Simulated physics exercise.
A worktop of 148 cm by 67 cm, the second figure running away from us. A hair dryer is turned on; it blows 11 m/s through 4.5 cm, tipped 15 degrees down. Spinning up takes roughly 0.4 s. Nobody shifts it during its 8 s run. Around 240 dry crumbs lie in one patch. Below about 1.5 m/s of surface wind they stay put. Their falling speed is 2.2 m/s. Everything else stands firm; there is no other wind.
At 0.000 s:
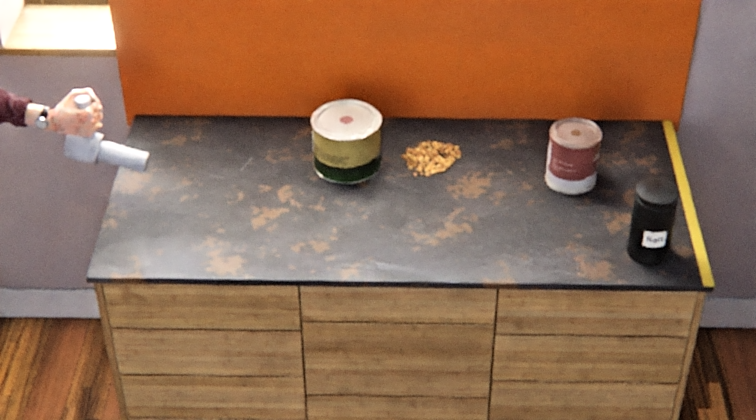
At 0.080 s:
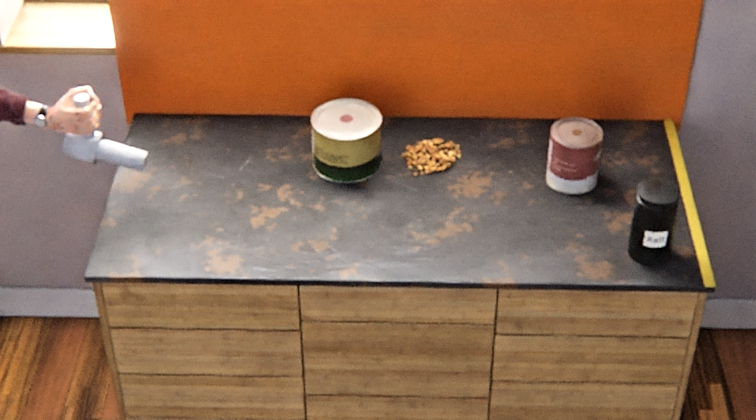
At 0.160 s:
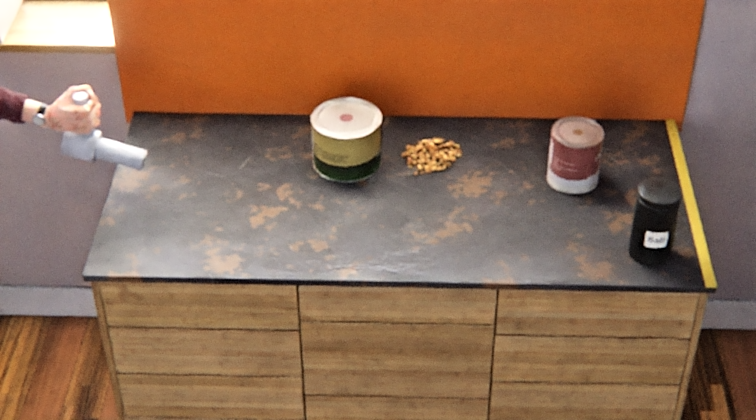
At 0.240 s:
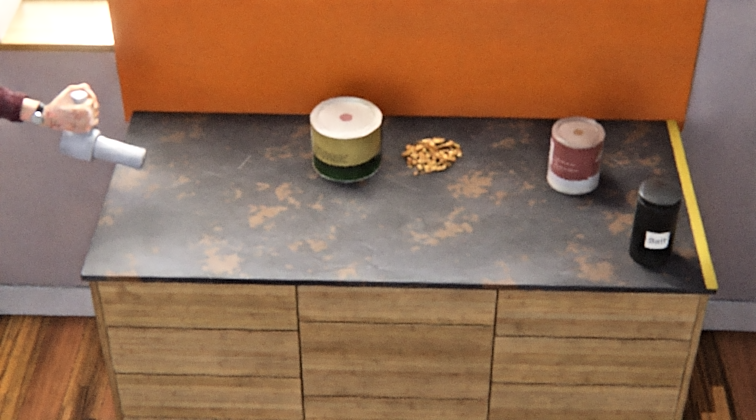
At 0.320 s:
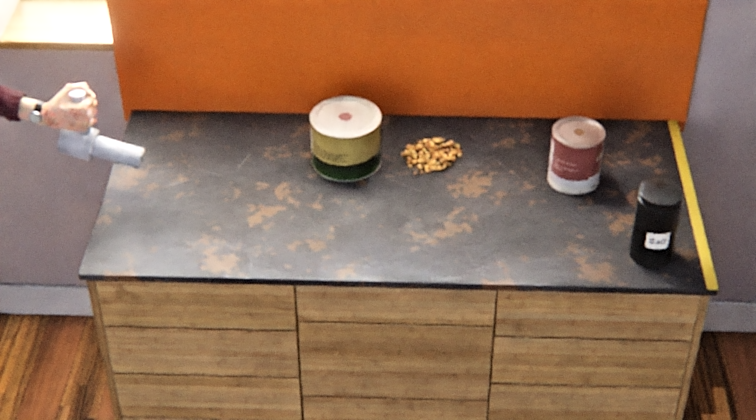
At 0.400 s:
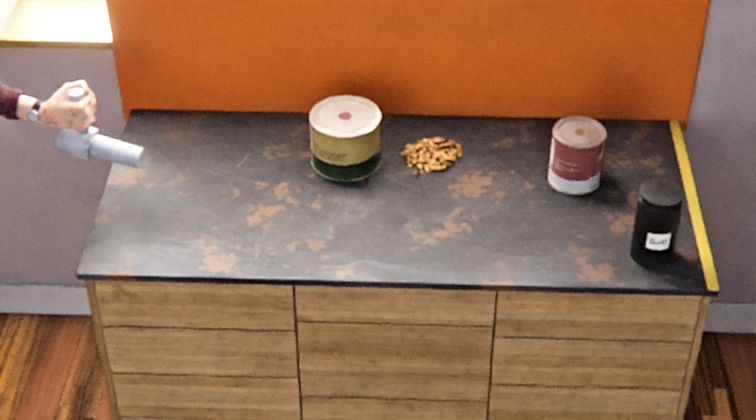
A dark, mottled countertop on wooden drawers stands before an orange panel, seen from above and in front, with wood flooring below. At left a hand with a watch and maroon sleeve holds a pale grey hair dryer pointing right, towards a green-and-cream tin, brown crumbs, a red-and-white tin, a black jar and a yellow edge. The crumbs and containers stay put, while the view shifts very slightly.
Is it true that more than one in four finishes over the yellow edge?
Answer: No.
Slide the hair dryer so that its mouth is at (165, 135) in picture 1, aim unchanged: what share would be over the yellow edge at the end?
It would be near 0 %.
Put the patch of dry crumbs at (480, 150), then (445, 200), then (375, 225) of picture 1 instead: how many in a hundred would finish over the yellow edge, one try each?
In that order: 2 %, 70 %, 15 %.
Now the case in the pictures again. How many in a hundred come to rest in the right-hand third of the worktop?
About 10 %.
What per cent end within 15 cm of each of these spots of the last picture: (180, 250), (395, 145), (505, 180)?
In turn about 0 %, 70 %, 15 %.
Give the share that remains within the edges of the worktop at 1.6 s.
About 100 %.
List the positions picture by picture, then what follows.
In the first picture, the middle of the dry crumbs is near (432, 159), none has stirred yet and the mouth of the hair dryer is at (146, 163).
In the second picture, the middle of the dry crumbs is near (433, 154), none has stirred yet and the yellow edge is centred on (693, 197).
In the third picture, the middle of the dry crumbs is near (433, 154), none has stirred yet, the top of a large tin is at (346, 117) and the top of a tin is at (578, 132).
In the fourth picture, the middle of the dry crumbs is near (433, 154) and none has stirred yet.
In the fifth picture, the middle of the dry crumbs is near (433, 154) and none has stirred yet.
In the sixth picture, the middle of the dry crumbs is near (433, 153) and none has stirred yet.
After 1.6 s, 65 % are on the move or not yet settled, 0 % are over the yellow edge; the middle of those still in play is near (430, 154).
After 2.6 s, 64 % are on the move or not yet settled, 0 % are over the yellow edge; the middle of those still in play is near (437, 150).
After 4.4 s, 61 % are on the move or not yet settled, 1 % are over the yellow edge; the middle of those still in play is near (437, 150).
After 8.0 s, at the end, 2 % are over the yellow edge; the middle of those still in play is near (436, 149).
